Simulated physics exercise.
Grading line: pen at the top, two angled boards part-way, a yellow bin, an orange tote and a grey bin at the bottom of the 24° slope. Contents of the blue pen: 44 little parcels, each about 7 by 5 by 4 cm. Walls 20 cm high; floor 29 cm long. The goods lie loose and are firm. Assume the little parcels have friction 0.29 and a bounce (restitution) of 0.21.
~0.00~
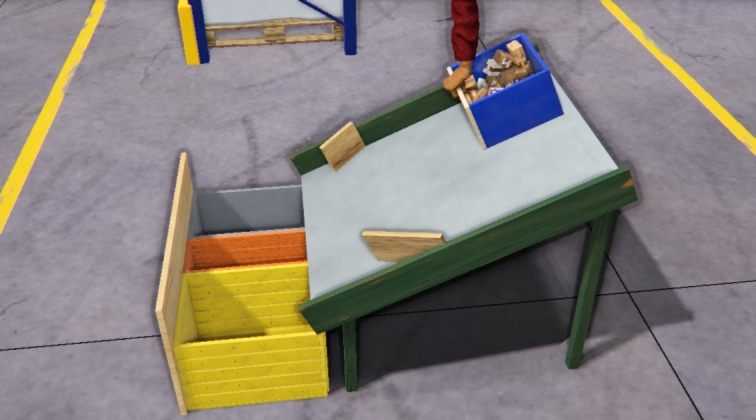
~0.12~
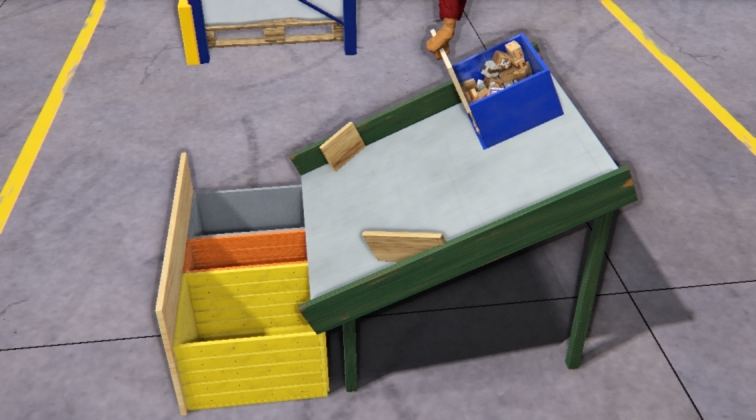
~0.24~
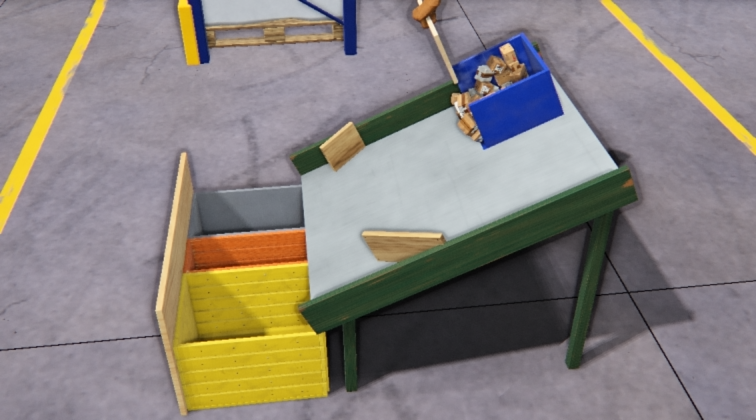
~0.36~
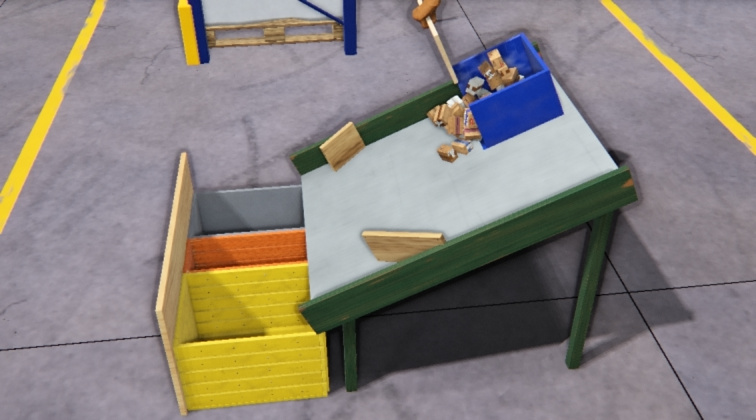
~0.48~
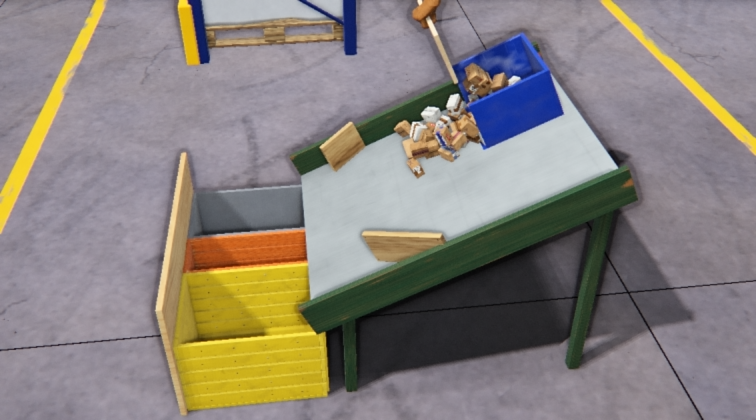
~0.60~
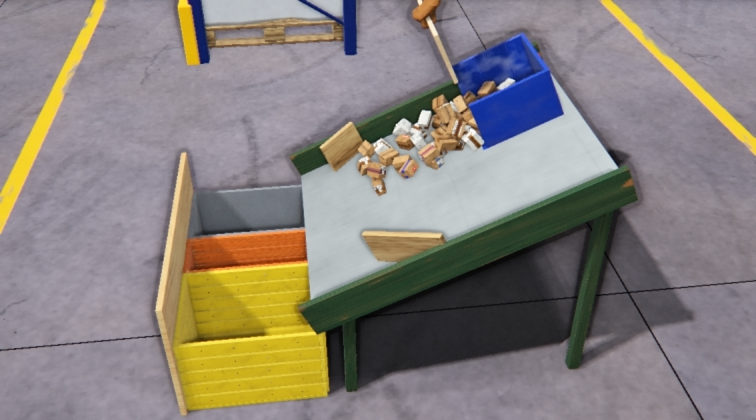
To begin with, a hand reaches to the blue pen of little parcels at the top of a sloping table and pulls up the panel on its left side. Parcels tumble out through the opening, then slide and spread down the slope to the left, reaching the upper angled board as the pen empties.
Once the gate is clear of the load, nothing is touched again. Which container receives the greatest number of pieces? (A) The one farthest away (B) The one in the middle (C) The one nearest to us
Answer: A.
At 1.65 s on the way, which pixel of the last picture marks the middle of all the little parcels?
Roughly at pixel (234, 273).
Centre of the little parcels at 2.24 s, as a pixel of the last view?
Roughly at pixel (227, 279).
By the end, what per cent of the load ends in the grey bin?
60 %.
After 0.86 s, 1 still in the blue pen, 1 in the orange tote, 1 in the grey bin, 39 on the slope and 2 in the air.
After 1.19 s, 6 in the orange tote, 10 in the grey bin, 23 on the slope and 5 in the air.
After 1.65 s, 16 in the orange tote, 23 in the grey bin, 3 on the slope and 2 in the air.
Final count (at 2.24 s), 17 in the orange tote and 27 in the grey bin.
